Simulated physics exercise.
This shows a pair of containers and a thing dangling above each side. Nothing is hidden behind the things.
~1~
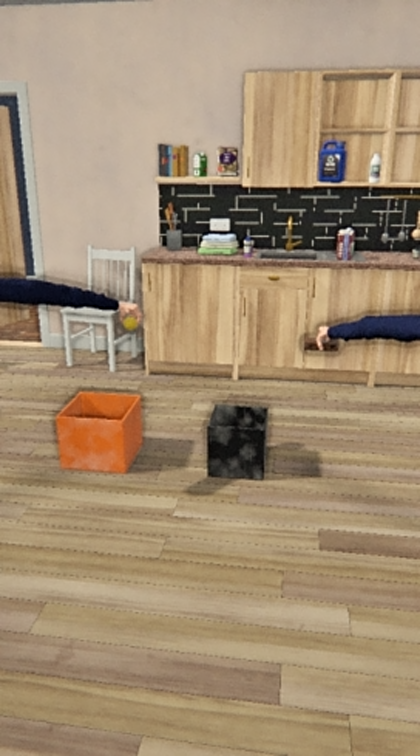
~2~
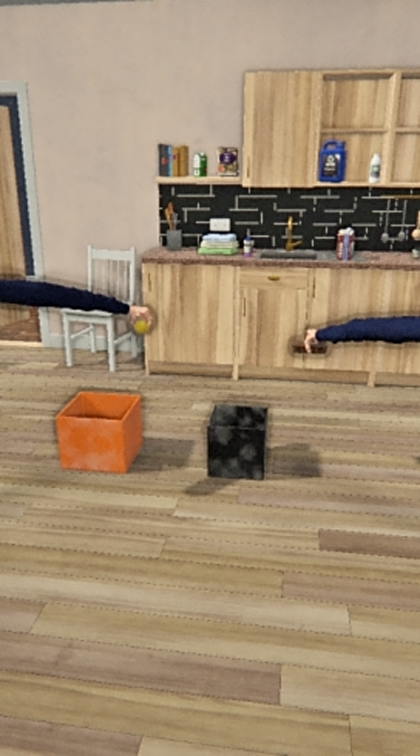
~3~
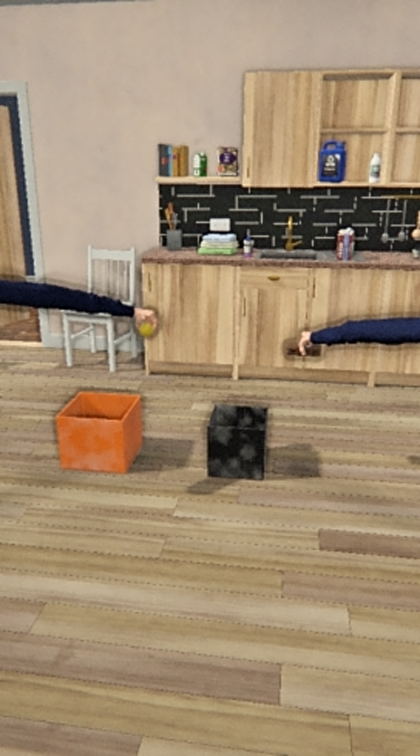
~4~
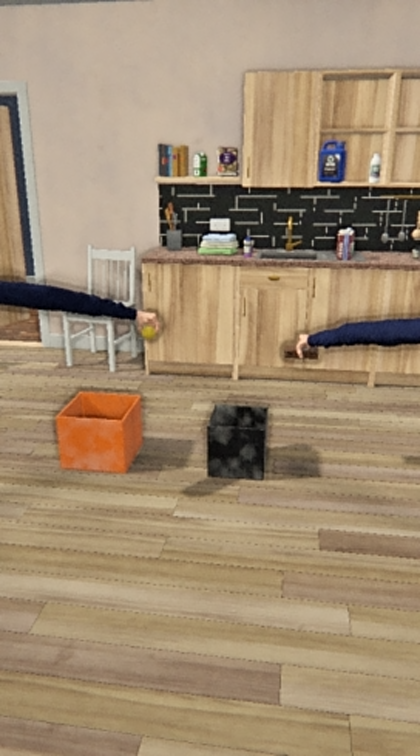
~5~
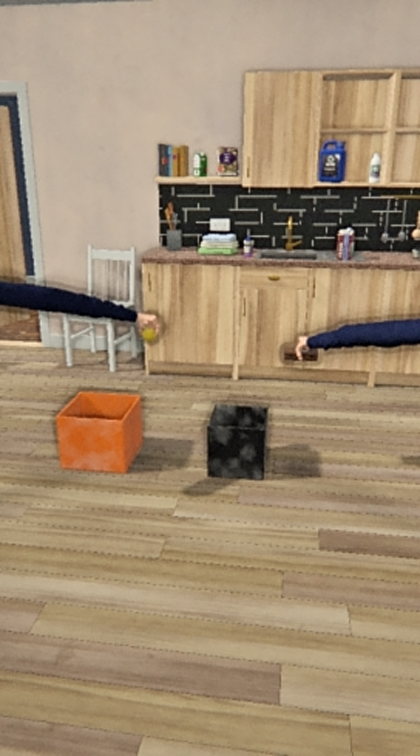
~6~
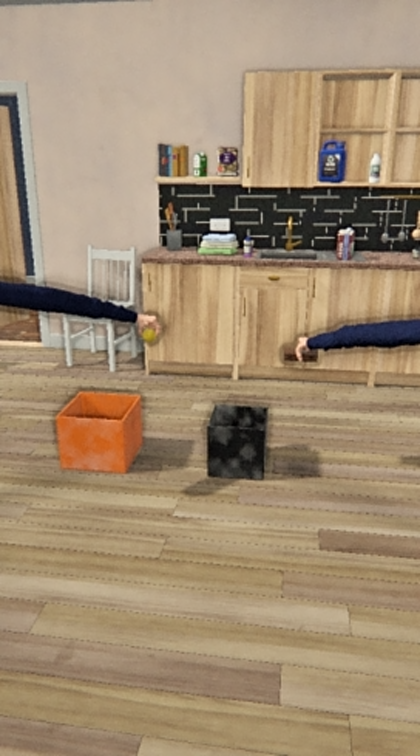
At first, two dark-sleeved arms reach in from opposite sides of a kitchen, the left hand holding a yellow apple and the right a small brown case, above an orange box and a black box. The hands shift slightly inward toward each other, then stay nearly still, both objects still held.
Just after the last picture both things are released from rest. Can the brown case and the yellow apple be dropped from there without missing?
In the end the brown case misses and the yellow apple misses.
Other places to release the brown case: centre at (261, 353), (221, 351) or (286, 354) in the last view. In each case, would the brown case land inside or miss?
In turn it drops into the container; goes in; lands outside.
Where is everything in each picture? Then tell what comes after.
In the first picture, still on the way; brown case (321, 344); yellow apple (131, 323); left crate (102, 431).
In the second picture, still on the way; yellow apple (141, 327); right basket (239, 441).
In the third picture, still on the way; brown case (304, 350); left crate (102, 431).
In the fourth picture, still on the way; yellow apple (149, 333); right basket (239, 441).
In the fifth picture, still on the way; brown case (301, 354); left crate (102, 431).
In the sixth picture, in place, still held; brown case (301, 355); yellow apple (149, 335); right basket (239, 441).
Then, 0.24 s past the last view, brown case in the air near (299, 392); yellow apple in the air near (150, 372).
Finally, the brown case falls beside it, near (294, 466); the yellow apple falls beside it, near (153, 454).
